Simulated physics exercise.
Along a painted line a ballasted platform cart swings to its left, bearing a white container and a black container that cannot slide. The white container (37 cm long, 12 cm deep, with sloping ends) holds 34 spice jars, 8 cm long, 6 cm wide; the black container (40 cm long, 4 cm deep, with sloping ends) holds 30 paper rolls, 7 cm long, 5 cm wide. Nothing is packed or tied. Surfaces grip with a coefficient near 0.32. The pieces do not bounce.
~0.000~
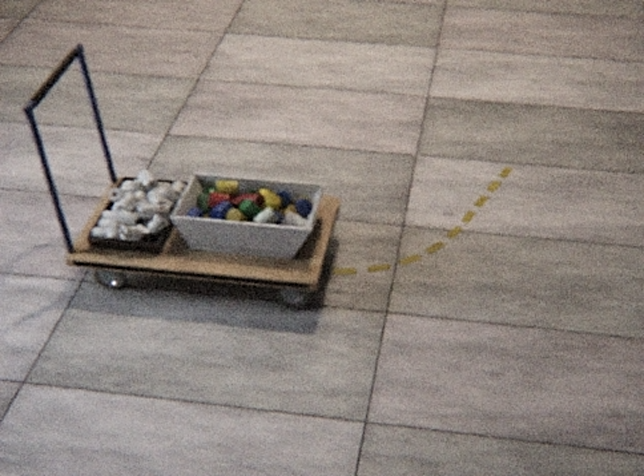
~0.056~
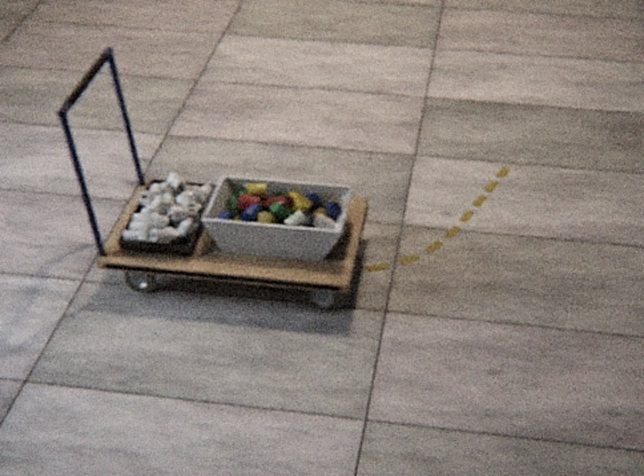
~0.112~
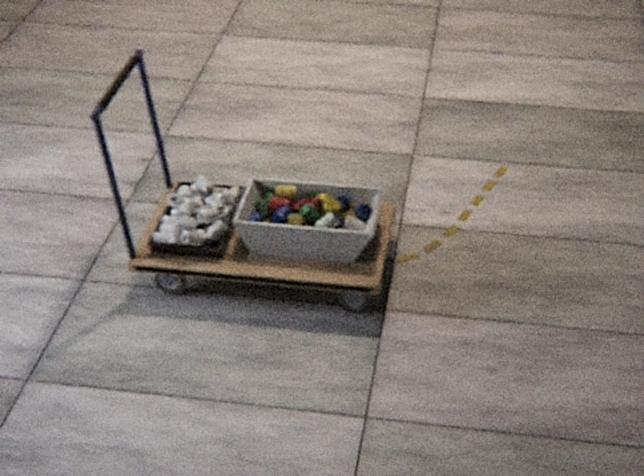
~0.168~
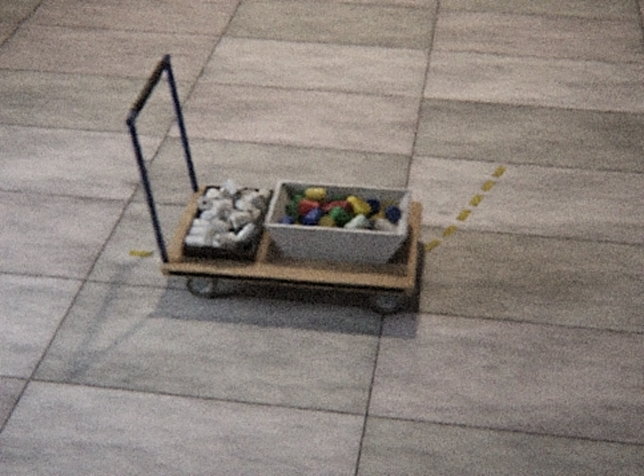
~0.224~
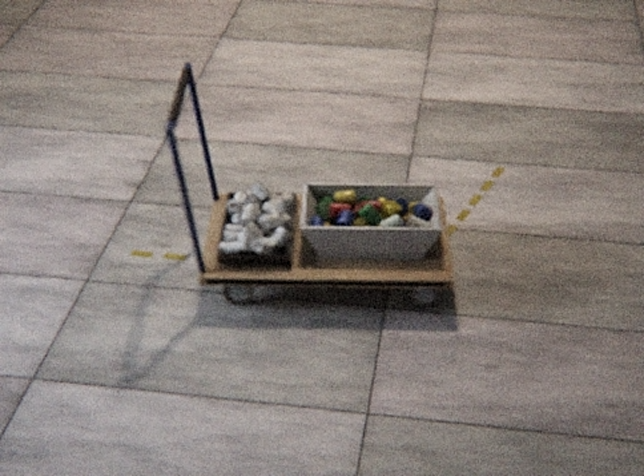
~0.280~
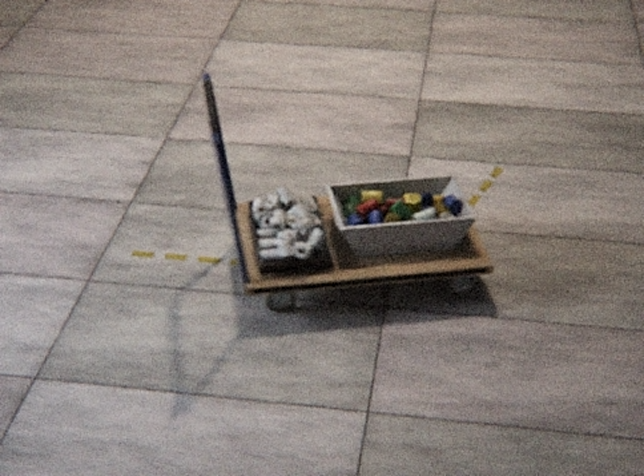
On a tiled floor, a platform cart carrying black and white containers rolls rightward along a dashed yellow line, then begins turning away.
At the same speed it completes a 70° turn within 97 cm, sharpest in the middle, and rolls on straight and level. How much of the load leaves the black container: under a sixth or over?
The black container loses more than one in six of its paper rolls.
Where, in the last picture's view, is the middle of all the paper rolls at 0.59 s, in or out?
Near (470, 209).
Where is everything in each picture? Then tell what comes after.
In the first picture (places track the rim corner closest to us here), black container (157, 244); white container (308, 229); heading changed by 0°, 0 cm rolled; all still inside.
The second picture shows black container (189, 246); white container (339, 231); heading changed by 0°, 12 cm rolled.
The third picture shows black container (220, 248); white container (370, 233); heading changed by 0°, 24 cm rolled.
The fourth picture shows black container (252, 251); white container (403, 234); heading changed by 1°, 36 cm rolled.
The fifth picture shows black container (290, 255); white container (439, 229); heading changed by 7°, 47 cm rolled.
The sixth picture shows black container (332, 257); white container (473, 217); heading changed by 17°, 59 cm rolled; all still inside.
After 0.36 s, the white container has all 34 and the black container has all 30.
After 0.45 s, the white container has all 34 and the black container is down by 3 of 30.
After 0.59 s, the white container is down by 1 of 34 and the black container is down by 7 of 30.
When it is over (at 1.05 s), the white container is down by 1 of 34 and the black container is down by 21 of 30. Asked share, 21 of 30, 70 per cent.
